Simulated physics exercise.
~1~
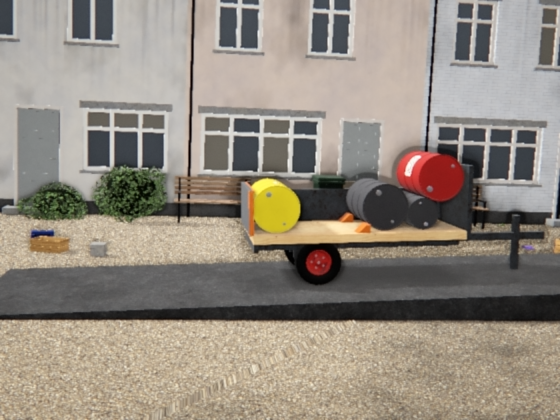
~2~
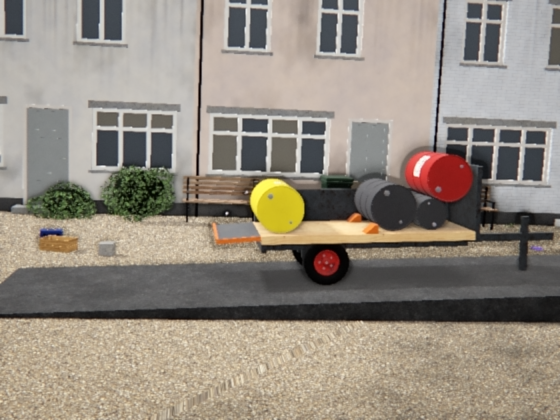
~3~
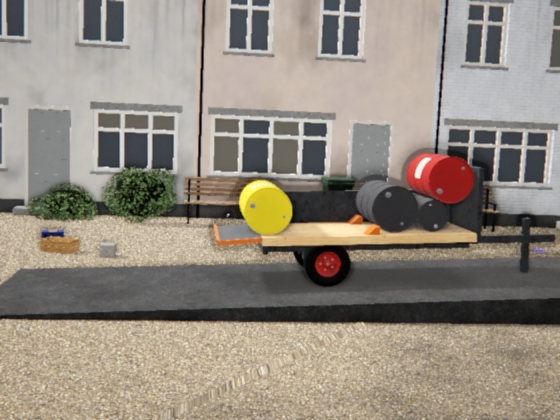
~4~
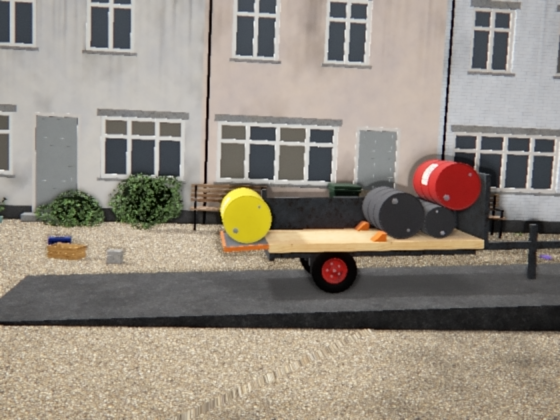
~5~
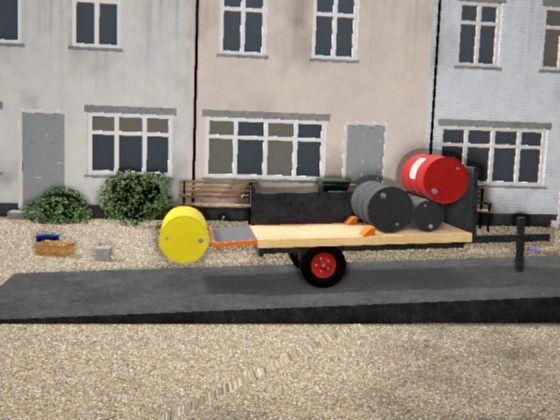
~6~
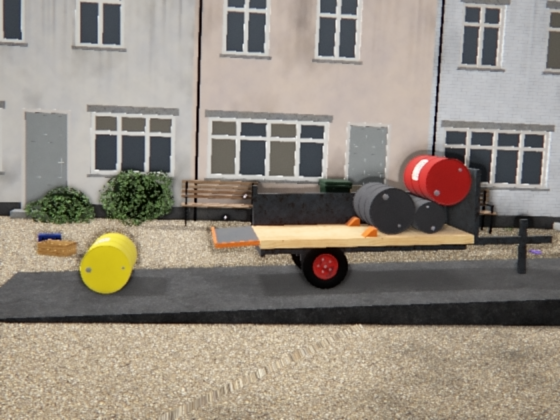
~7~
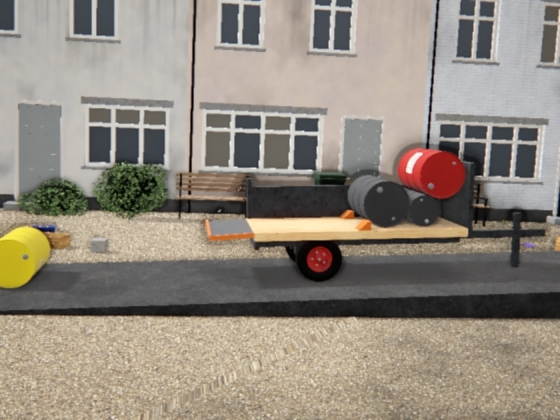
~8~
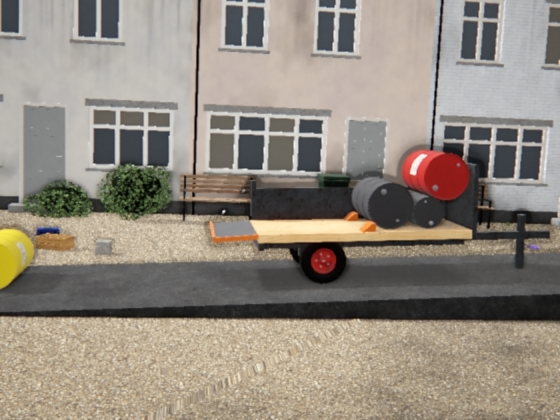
A yellow drum rolled left off the back of a parked trailer once its tailgate dropped open, fell to the ground and kept rolling to the left edge of view, while the red drum and the dark ones stayed piled on the bed.
